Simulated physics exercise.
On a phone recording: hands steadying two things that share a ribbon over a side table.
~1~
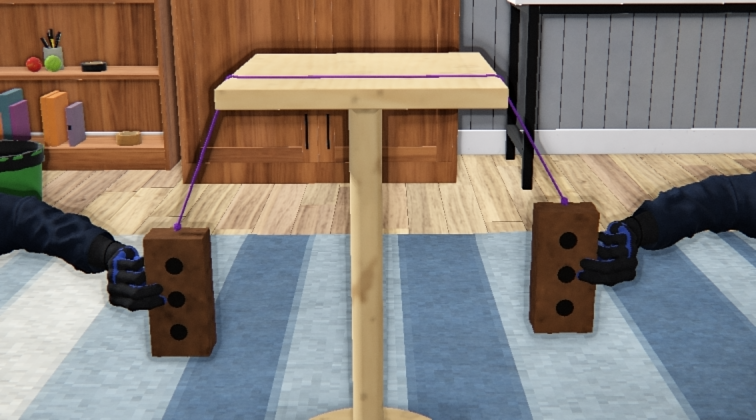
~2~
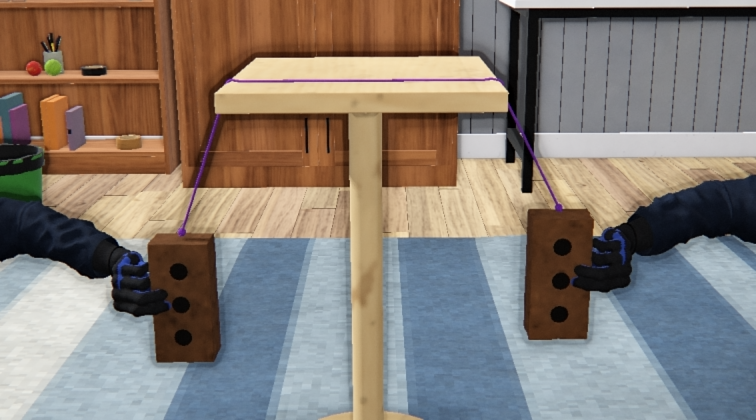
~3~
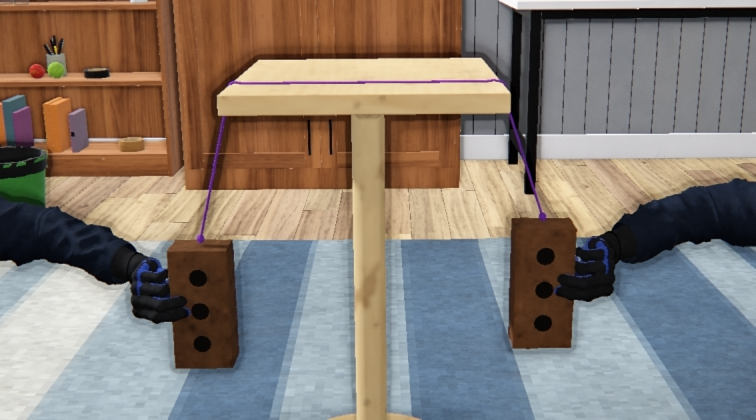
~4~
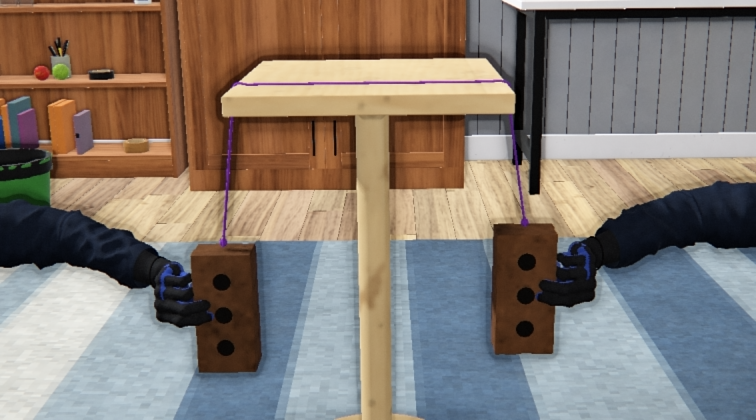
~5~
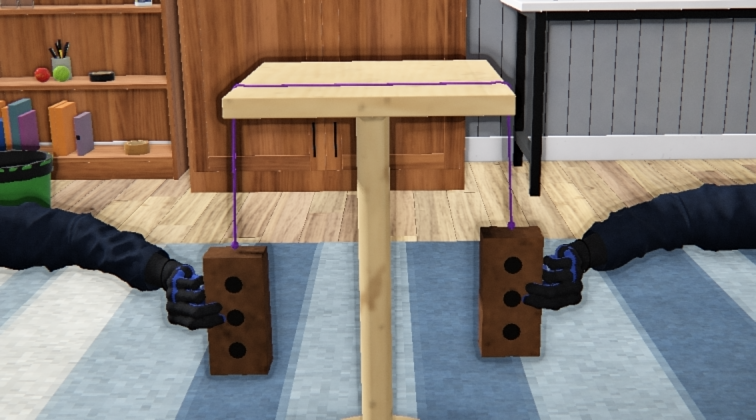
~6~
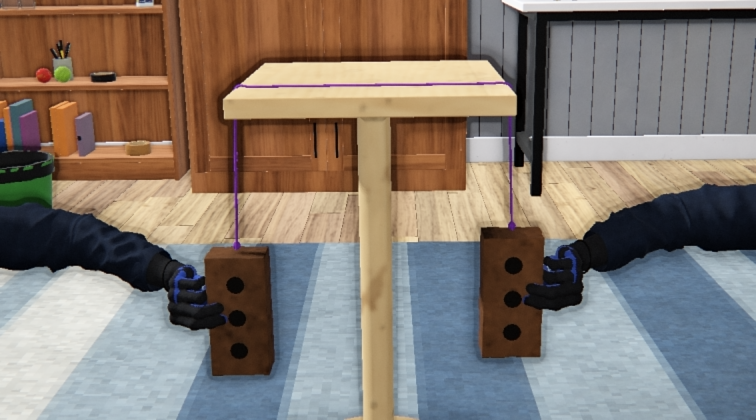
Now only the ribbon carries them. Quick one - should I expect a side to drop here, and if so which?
No side drops.
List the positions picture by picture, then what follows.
The first picture shows left brick (181, 292); right brick (563, 268); ribbon over the top (354, 77).
The second picture shows left brick (185, 298); right brick (558, 274).
The third picture shows left brick (204, 304); right brick (541, 283).
The fourth picture shows left brick (227, 308); right brick (523, 289).
The fifth picture shows left brick (239, 311); right brick (510, 292).
The sixth picture shows left brick (240, 311); right brick (511, 292); ribbon over the top (362, 85).
Then, 0.44 s past the final frame, left brick at the same height near (249, 311); right brick at the same height near (503, 293).
Then, 0.96 s past the final frame, left brick at the same height near (247, 311); right brick at the same height near (506, 293).
When it is over, left brick at the same height near (254, 311); right brick at the same height near (500, 293). The ribbon keeps its balance.
